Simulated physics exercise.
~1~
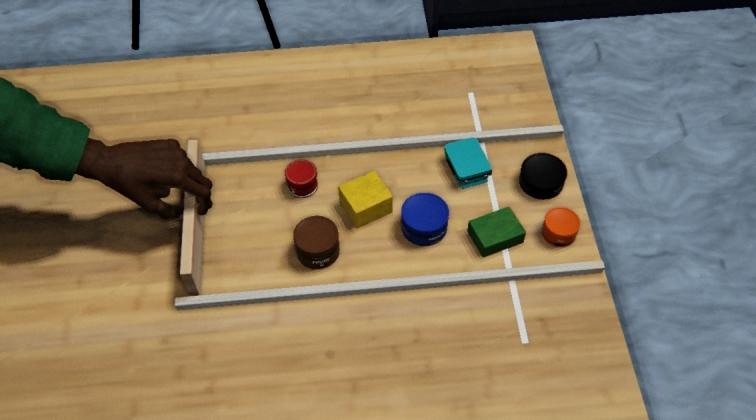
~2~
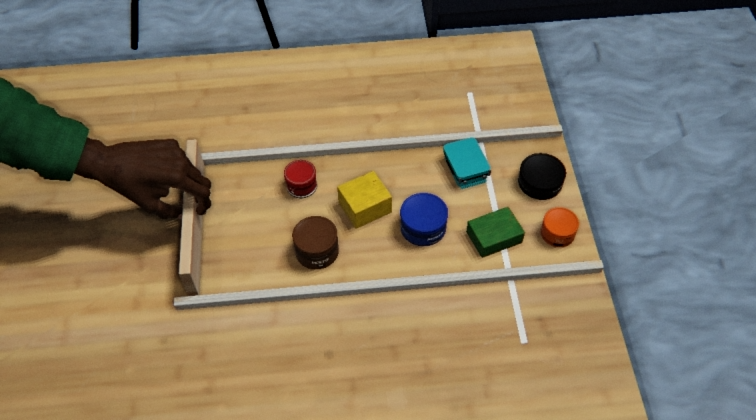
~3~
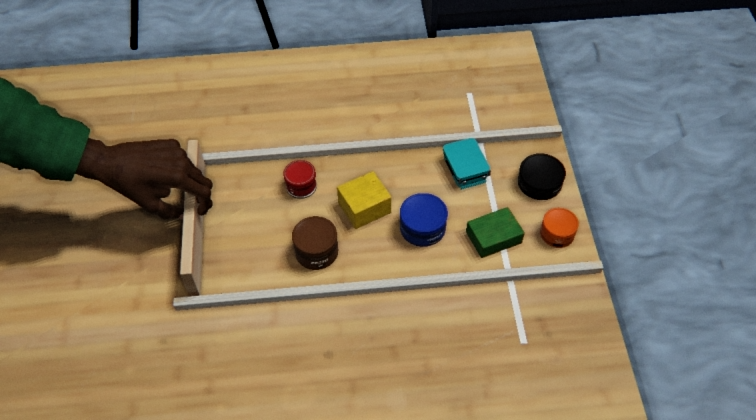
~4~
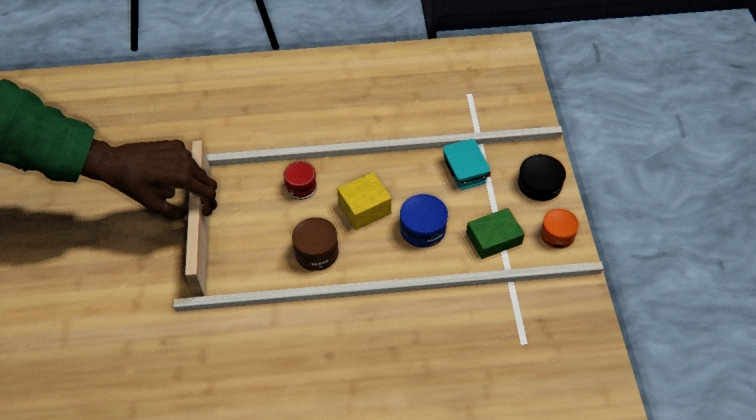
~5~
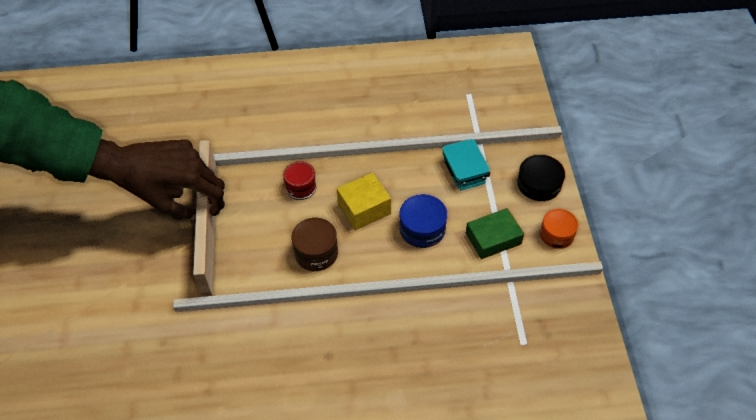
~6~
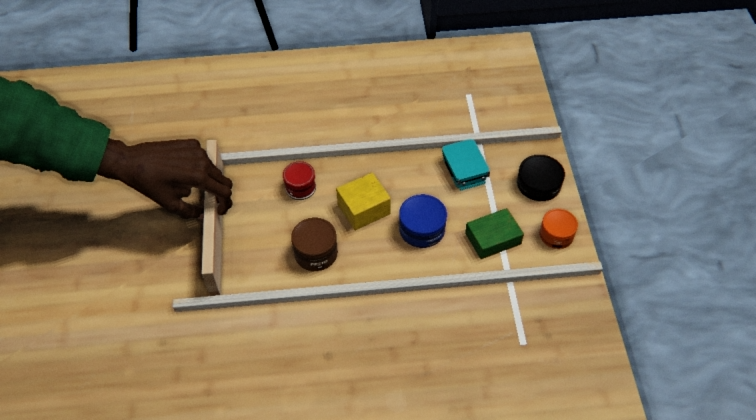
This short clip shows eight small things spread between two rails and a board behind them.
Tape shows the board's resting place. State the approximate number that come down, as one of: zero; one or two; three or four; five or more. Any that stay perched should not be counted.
Approximate number down: One or two.
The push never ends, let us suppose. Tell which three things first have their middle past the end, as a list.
It goes the orange tub, followed by the green block, and then the black tub.
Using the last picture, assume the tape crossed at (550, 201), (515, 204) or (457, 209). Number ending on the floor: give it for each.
5, 3, 1.
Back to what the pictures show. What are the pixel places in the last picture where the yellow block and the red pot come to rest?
Taking them in turn, first comes (514, 194), then (500, 160).
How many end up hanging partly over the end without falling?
It totals 1.
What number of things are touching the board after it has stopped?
3 end up touching it.
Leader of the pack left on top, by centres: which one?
It is the black tub.
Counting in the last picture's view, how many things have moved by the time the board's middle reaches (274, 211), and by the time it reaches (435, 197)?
First 0, after that 7.
A little later, none off yet; orange tub at rest near (558, 229); black tub at rest near (541, 178); green block at rest near (494, 233).
Next, none off yet; orange tub at rest near (558, 229); black tub at rest near (541, 178); green block shifted a little near (518, 234).
When it is over, the number that fall off is one or two; down, green block and orange tub.
